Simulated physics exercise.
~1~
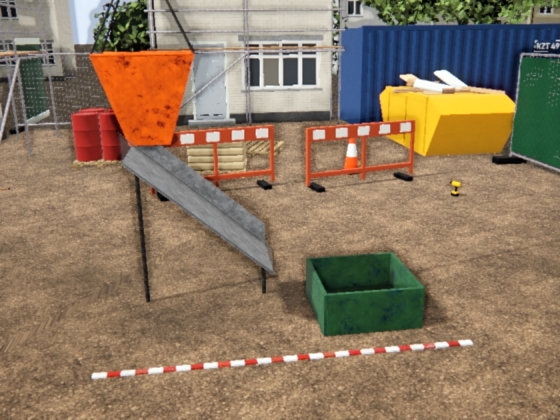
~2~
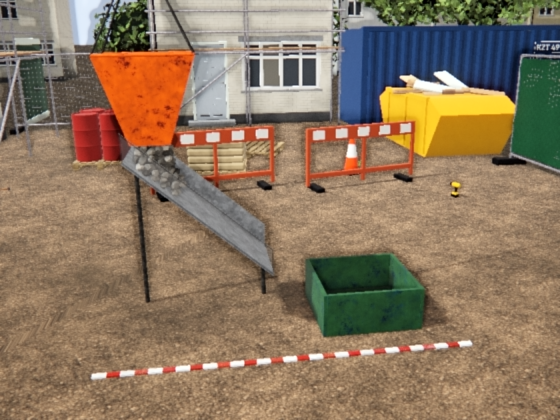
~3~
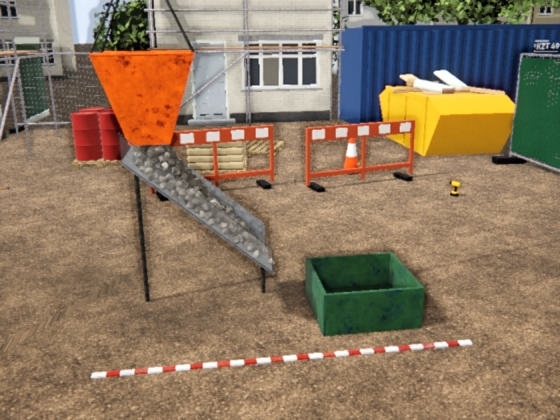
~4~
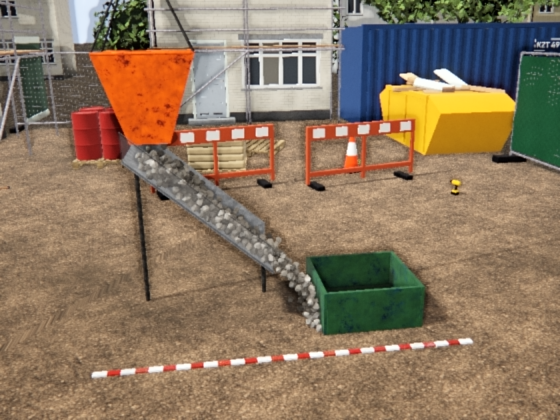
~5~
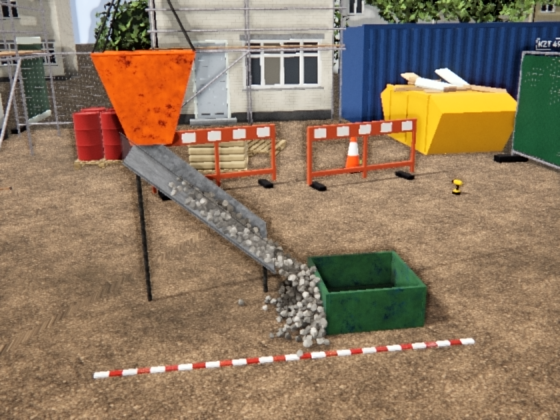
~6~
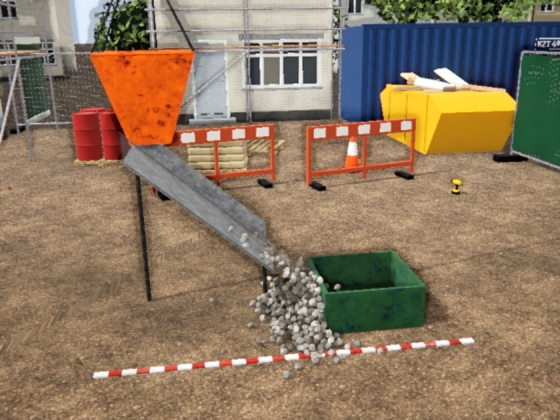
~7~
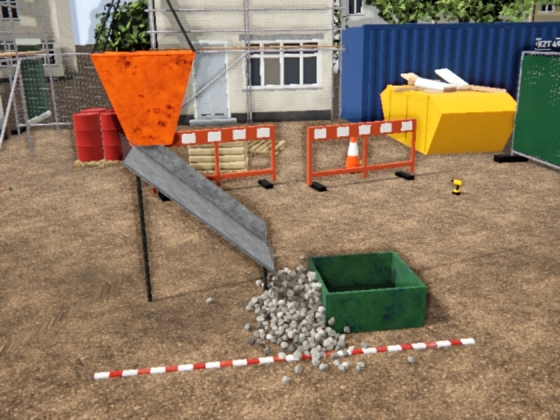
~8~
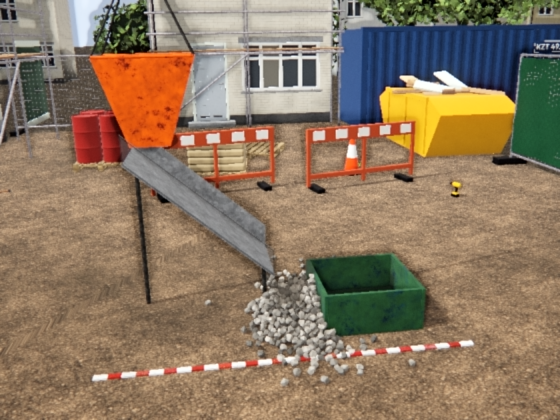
An orange hopper stands on thin legs at the left of a dirt building site, seen from slightly above by a gently swaying camera, with a grey steel chute sloping down to the right towards an open green bin. Behind are red barrels, orange and white barriers, a yellow skip, a blue container and a house. Grey stones drop from the hopper and slide down the chute. They spill off its lower end, short of the bin, and pile against its left side. A few roll past the red and white striped pole, and the heap settles, leaving the bin looking empty.
